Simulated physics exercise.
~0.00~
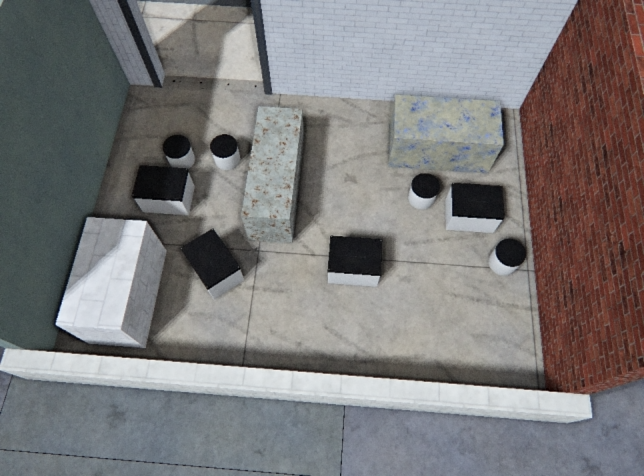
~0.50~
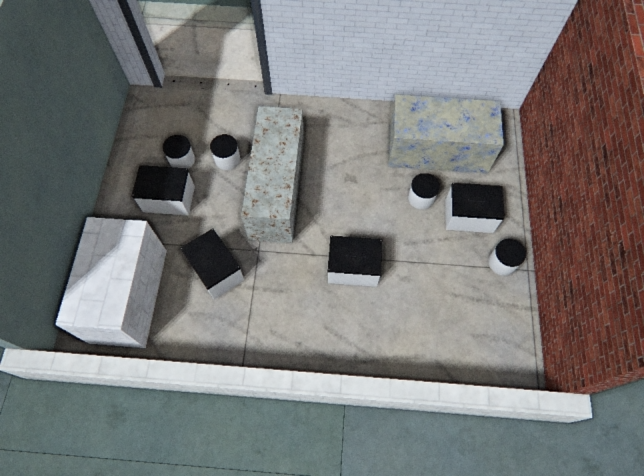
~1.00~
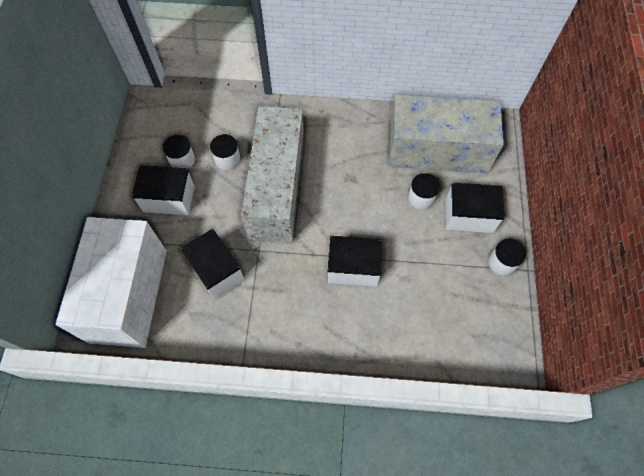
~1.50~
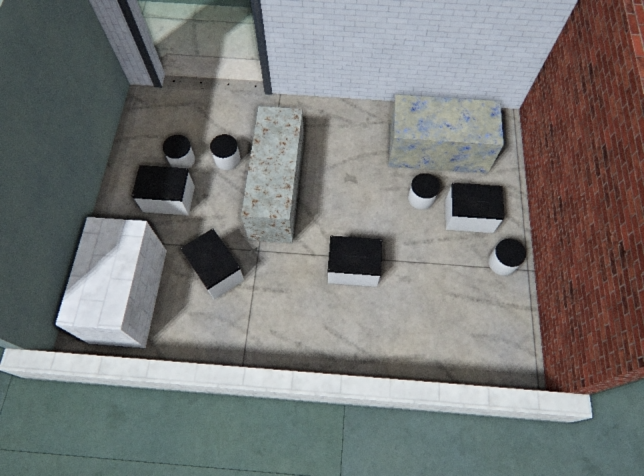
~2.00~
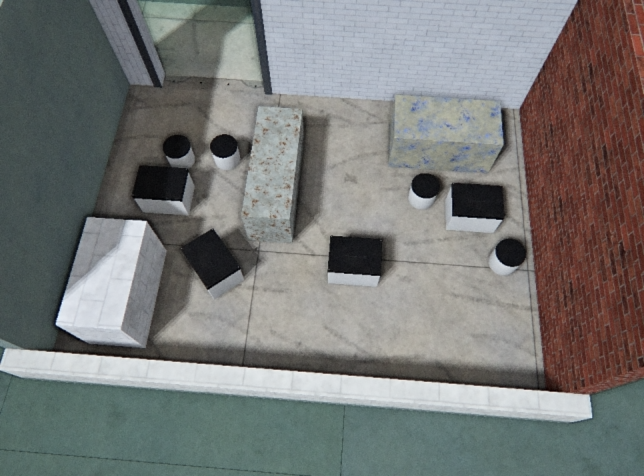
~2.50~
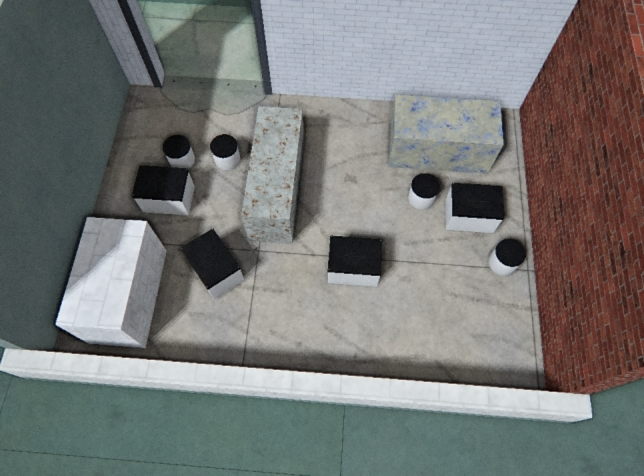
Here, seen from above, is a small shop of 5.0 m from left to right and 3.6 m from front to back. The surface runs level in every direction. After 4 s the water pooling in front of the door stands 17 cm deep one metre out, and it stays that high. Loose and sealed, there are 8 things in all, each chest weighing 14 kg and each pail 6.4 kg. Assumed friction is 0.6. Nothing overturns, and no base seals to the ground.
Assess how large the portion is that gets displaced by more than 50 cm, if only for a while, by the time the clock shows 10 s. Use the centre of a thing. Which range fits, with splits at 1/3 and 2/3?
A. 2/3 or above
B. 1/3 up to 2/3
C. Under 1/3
The answer is B.
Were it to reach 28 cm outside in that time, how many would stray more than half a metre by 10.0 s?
Count: 5.
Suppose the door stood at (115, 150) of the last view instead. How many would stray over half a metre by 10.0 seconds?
Count: 4.
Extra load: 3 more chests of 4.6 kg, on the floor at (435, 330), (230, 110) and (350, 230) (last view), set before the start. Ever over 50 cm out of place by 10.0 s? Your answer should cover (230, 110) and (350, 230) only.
One by one: Above; below.
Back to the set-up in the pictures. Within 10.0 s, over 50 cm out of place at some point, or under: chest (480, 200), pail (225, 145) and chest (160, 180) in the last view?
First not as far, then farther, then farther.
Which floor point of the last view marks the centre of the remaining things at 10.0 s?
They average out to somewhere around (348, 279).
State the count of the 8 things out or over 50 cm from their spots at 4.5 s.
0.
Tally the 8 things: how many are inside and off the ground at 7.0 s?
It comes to 3.
After 3.5 s 0 of 8 are over 50 cm from their spots; 0 afloat.
After 4.5 s 0 of 8 are over 50 cm from their spots; 0 afloat.
After 7.0 s 3 of 8 are over 50 cm from their spots; 3 afloat.
After 10.0 s 4 of 8 are over 50 cm from their spots, and 4 have been at some point; 2 afloat.
